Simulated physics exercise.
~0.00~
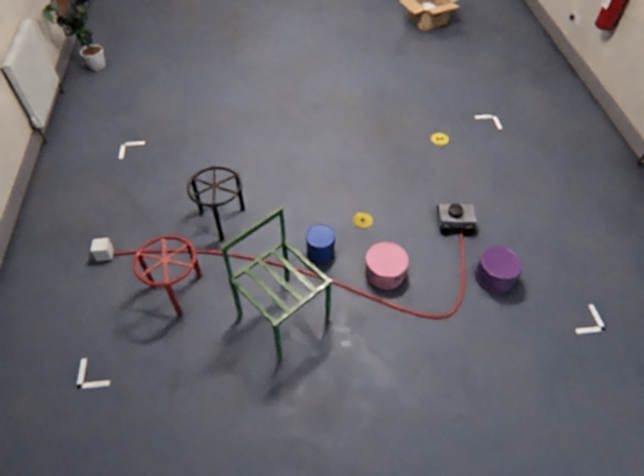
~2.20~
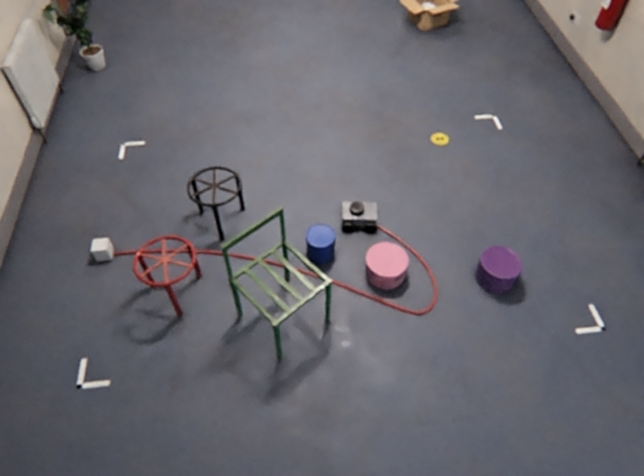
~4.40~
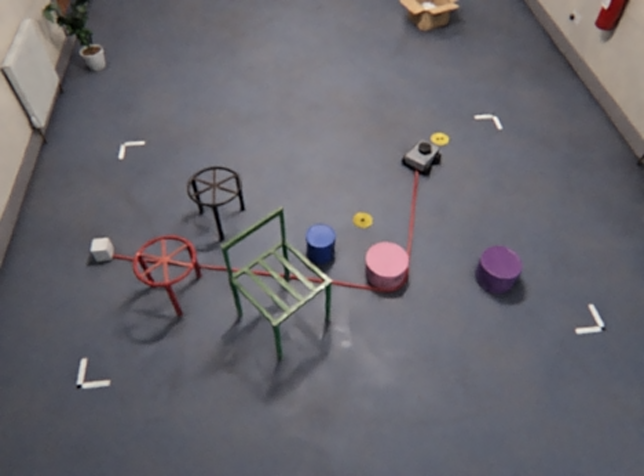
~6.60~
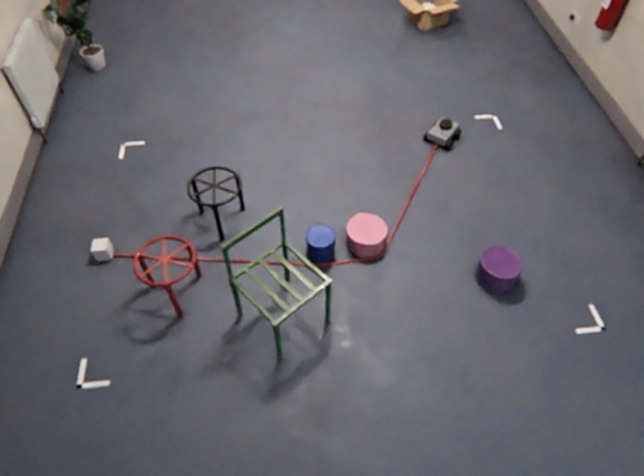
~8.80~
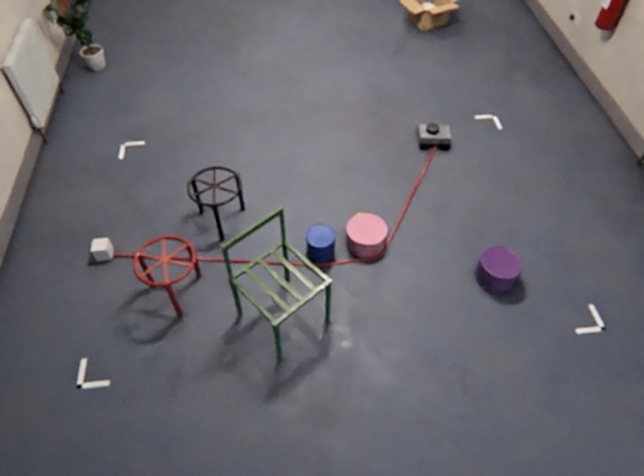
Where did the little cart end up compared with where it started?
It started near the purple bin, just up and to the left of it, and ended much farther up the floor and slightly to the left, over the far yellow mark.
